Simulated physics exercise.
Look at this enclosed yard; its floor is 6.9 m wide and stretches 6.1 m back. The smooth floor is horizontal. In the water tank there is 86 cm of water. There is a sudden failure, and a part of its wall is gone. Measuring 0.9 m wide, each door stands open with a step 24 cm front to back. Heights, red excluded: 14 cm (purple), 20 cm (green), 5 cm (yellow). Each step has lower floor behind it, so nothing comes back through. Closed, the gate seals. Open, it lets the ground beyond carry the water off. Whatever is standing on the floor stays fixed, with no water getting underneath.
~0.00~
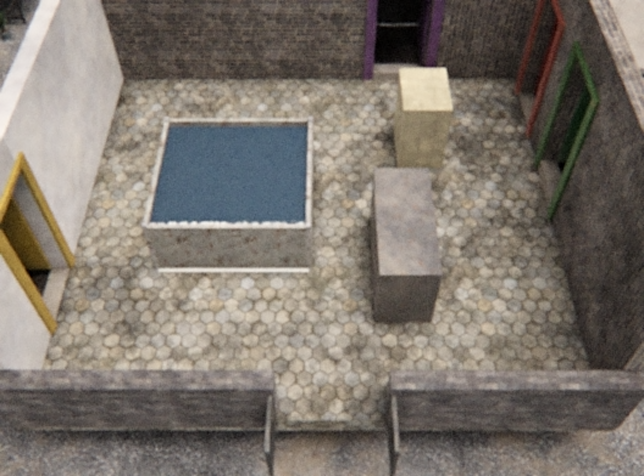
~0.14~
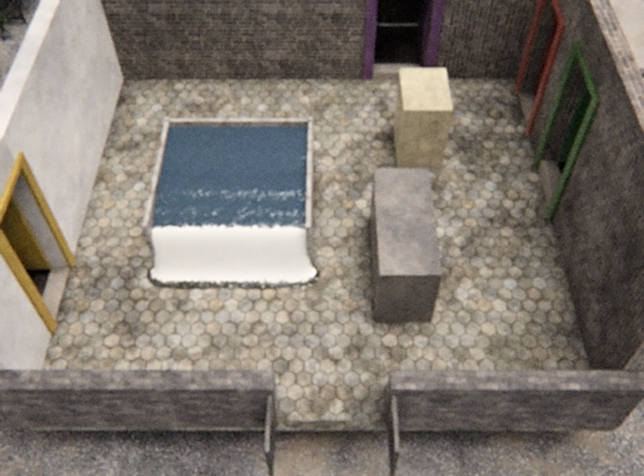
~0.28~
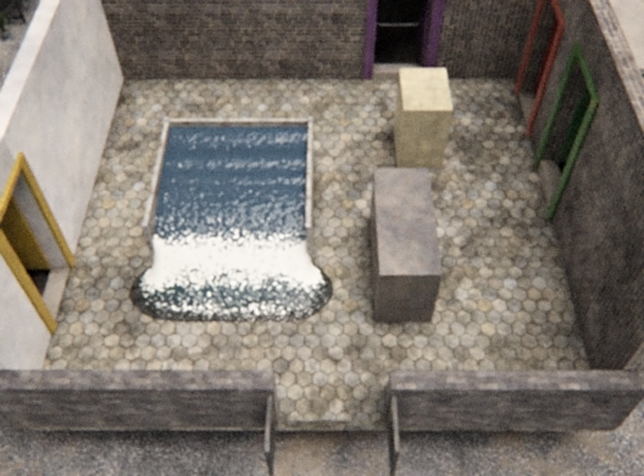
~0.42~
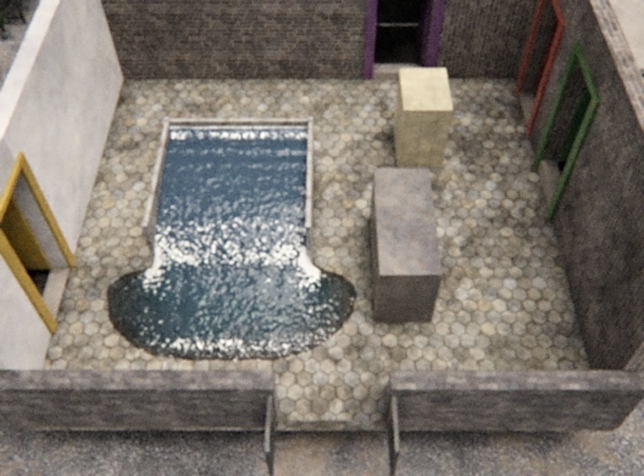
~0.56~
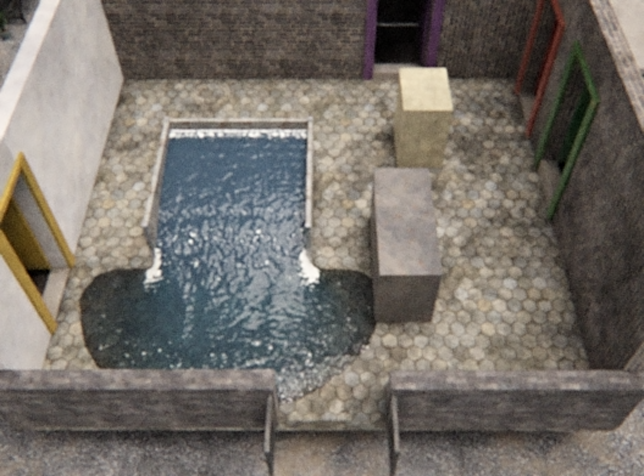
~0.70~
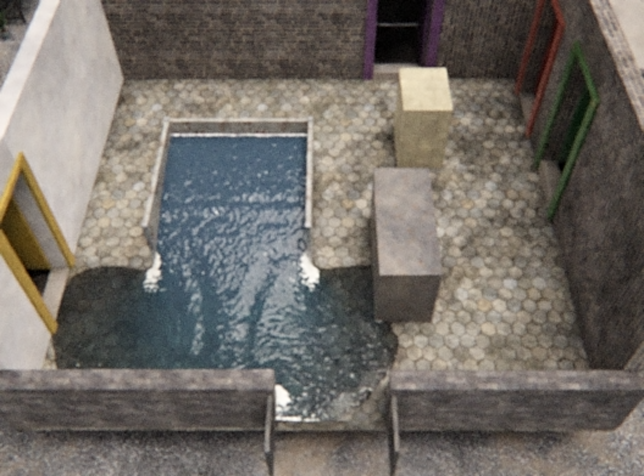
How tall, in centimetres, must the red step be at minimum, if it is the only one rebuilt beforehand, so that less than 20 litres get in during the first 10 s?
It needs to be at least 10 cm tall.
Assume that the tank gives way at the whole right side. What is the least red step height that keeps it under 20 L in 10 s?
If so: Around 11.0 cm.
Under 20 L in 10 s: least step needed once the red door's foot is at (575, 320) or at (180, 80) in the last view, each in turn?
Minimums: Roughly 14.5 cm and 20 cm.
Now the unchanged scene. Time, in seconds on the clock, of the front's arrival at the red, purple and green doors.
Arrival: Red 4.5 s, purple 5.5 s, green 3.6 s.
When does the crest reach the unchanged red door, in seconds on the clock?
8.0 s.
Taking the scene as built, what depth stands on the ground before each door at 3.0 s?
Lab note, depth in cm: Red 0; purple 0; green 0; yellow 18.
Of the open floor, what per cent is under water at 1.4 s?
About 25 per cent.
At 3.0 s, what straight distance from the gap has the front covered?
The front is some 5.0 m out.
After 1.4 s water covers 25 % of the floor, deepest (60 cm) near (49, 400); it has not reached the red door.
After 3.0 s water covers 45 % of the floor, deepest (35 cm) near (34, 400); it has not reached the red door.
After 10.0 s water covers 100 % of the floor, deepest (12 cm) near (524, 126); 12 cm at the red door, 58 litres in over its 6 cm step.
At the red door as built, the water arrived by 4.6 s and peaked near 14 cm at 8.2 s.
With a step of 8 cm, 38 litres would have come in within the 10 s; with 11 cm, 15 litres. So under 20 litres takes about 10 cm.
